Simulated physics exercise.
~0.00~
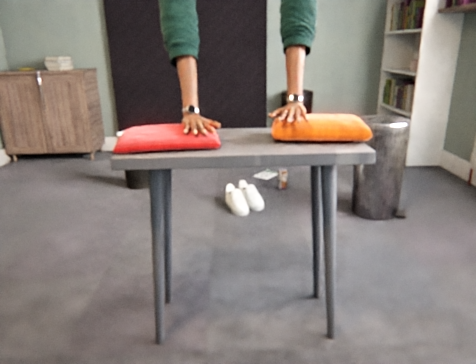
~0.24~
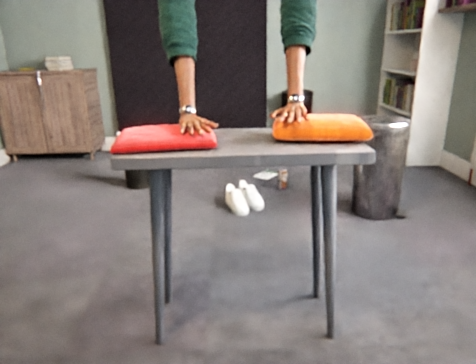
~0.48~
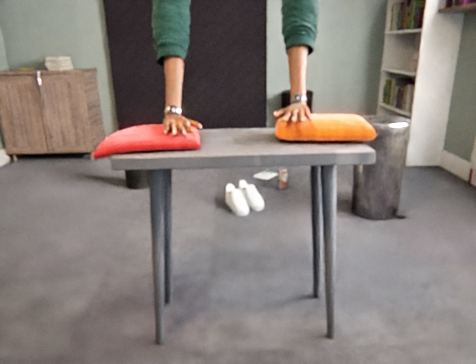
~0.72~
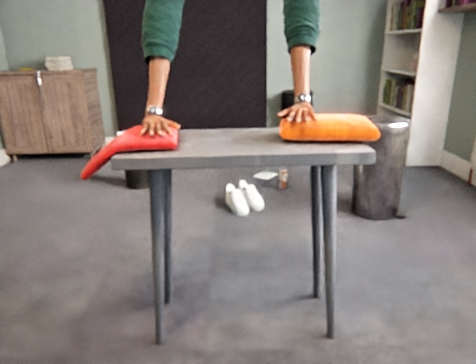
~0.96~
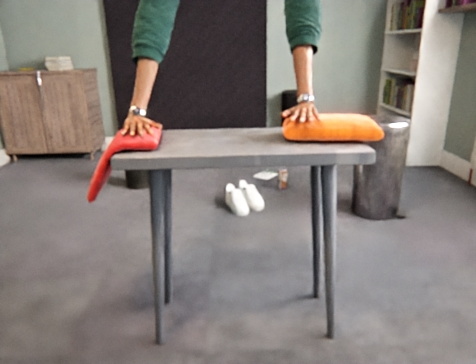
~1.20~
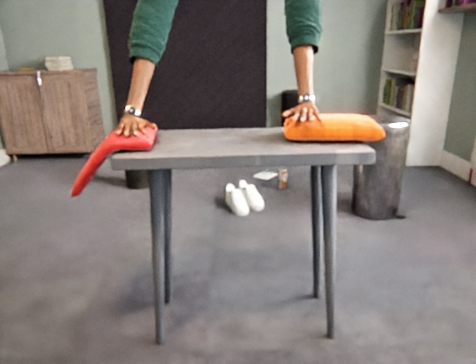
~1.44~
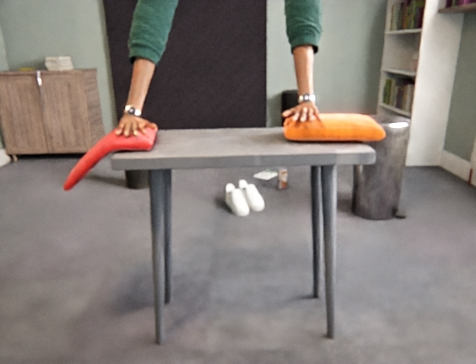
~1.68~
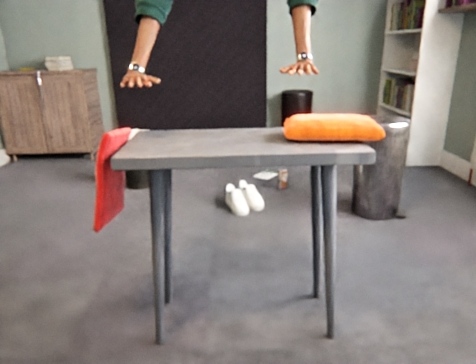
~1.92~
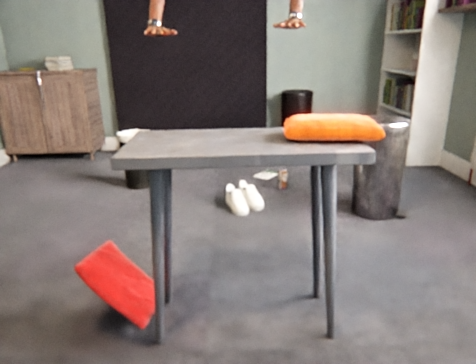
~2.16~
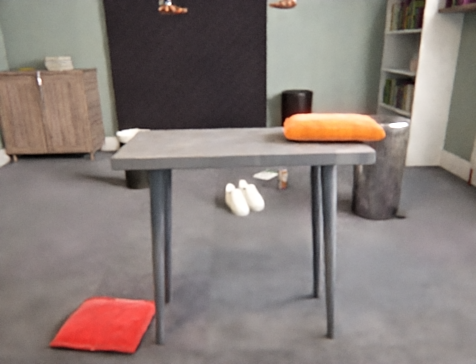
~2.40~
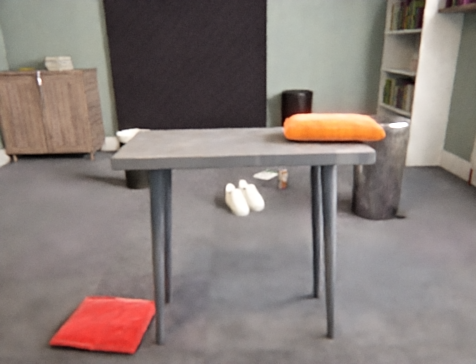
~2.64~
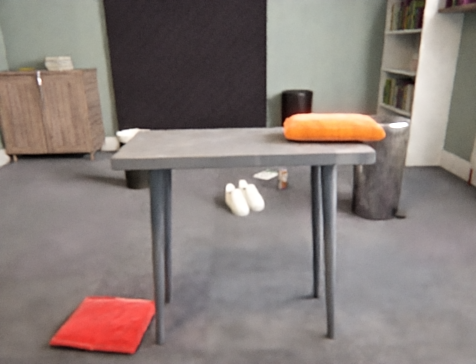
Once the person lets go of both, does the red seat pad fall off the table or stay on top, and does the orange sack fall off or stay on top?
The red seat pad slumps off the left end of the table and lands on the floor. The orange sack stays on top.
A red seat pad was pushed left along a low grey table until it drooped over the end, while an orange sack shifted slightly right under the other hand. Both hands lifted away, and the pad dropped to the floor while the sack stayed put.
